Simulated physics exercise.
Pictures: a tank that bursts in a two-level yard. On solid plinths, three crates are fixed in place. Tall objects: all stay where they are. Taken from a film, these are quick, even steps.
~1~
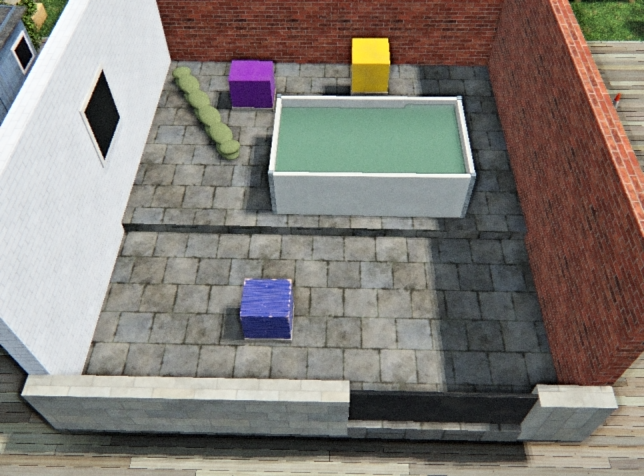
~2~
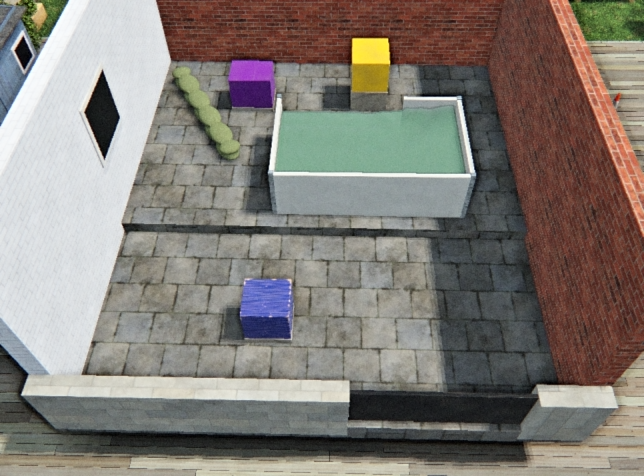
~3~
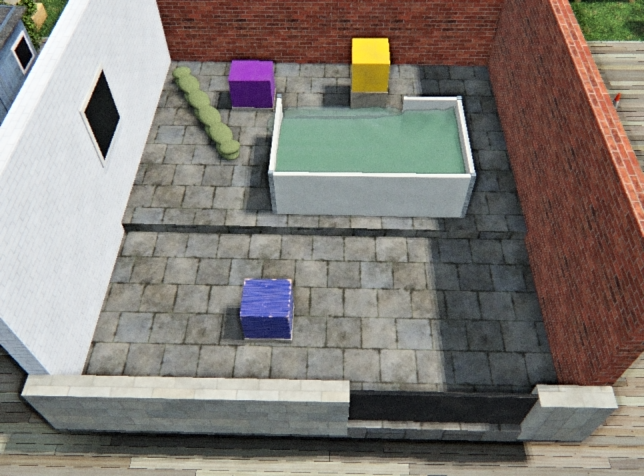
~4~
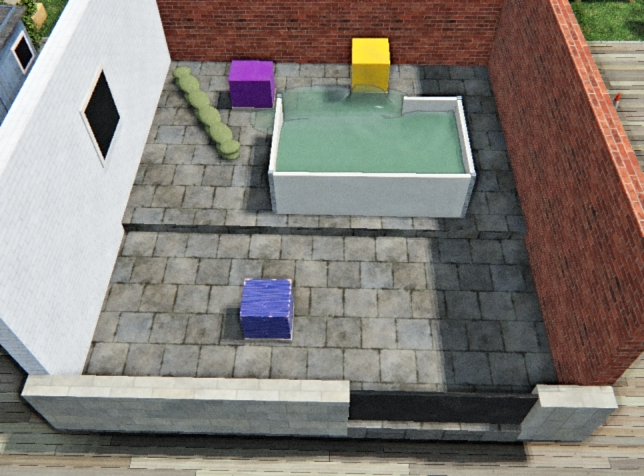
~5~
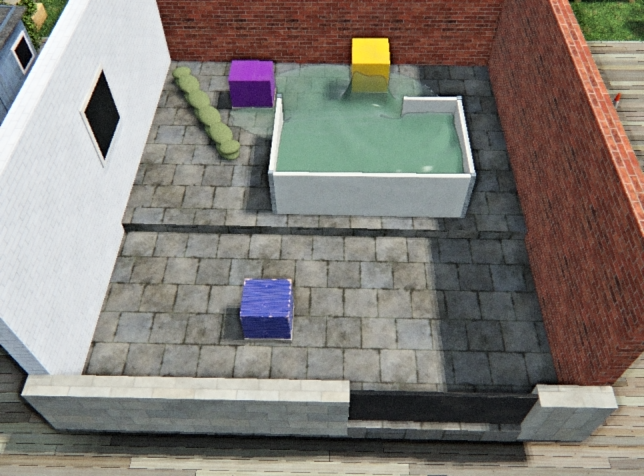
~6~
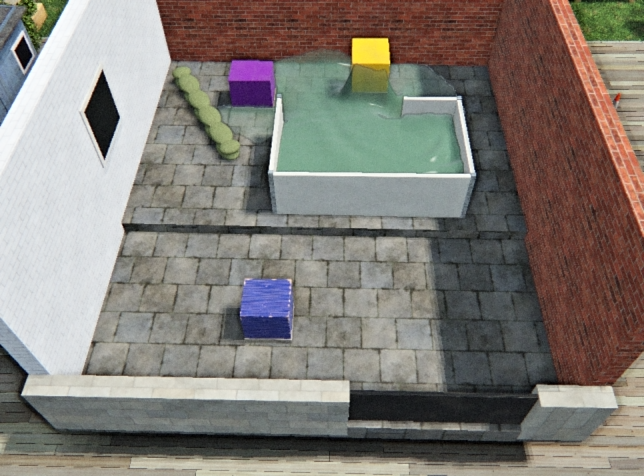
At first, green water sits still in a white tank in a walled, paved yard, with purple, yellow and blue blocks standing around it. Then a section of the tank's far side is gone, and water pours out through the gap, spreading back across the paving around the yellow block and toward the brick wall.
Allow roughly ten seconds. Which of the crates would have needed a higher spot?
One by one: The yellow crate will meet the water, the blue crate will meet the water, the purple crate will meet the water.
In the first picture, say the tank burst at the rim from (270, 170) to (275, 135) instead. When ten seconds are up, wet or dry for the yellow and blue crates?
My reading: The yellow crate stays dry; the blue crate is wetted.
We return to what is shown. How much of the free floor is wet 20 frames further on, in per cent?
I reckon 55 per cent or so.
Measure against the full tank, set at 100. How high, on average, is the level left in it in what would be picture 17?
I'd put it near 38 per cent.
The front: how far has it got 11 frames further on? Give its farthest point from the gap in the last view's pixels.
By then the tip should be at about (171, 65).
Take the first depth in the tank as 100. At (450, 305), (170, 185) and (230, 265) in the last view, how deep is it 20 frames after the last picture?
Depths of roughly 0, 4 and 0 per cent.
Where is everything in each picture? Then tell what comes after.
In the first frame, still water in the tank at (370, 138).
In the second frame, water pours out on the tank's far side and has run to a hidden place.
In the third frame, the front is at a hidden place, out from the gap on the tank's far side.
In the fourth frame, the front is at (256, 112), out from the gap on the tank's far side.
In the fifth frame, the front is at (408, 80), out from the gap on the tank's far side.
In the sixth frame, the front is at (420, 66), out from the gap on the tank's far side.
A moment on, water covers 25 % of the floor; the yellow crate water round its plinth, the blue crate not reached, the purple crate water round its plinth.
Next, water covers 35 % of the floor; the yellow crate water round its plinth, the blue crate not reached, the purple crate water round its plinth.
Then, water covers 55 % of the floor; the yellow crate water round its plinth, the blue crate not reached, the purple crate water round its plinth.
Later, water covers 90 % of the floor; the yellow crate water round its plinth, the blue crate water round its plinth, the purple crate water round its plinth.
In the end, water covers 90 % of the floor; the yellow crate was topped, the blue crate was topped, the purple crate was topped.
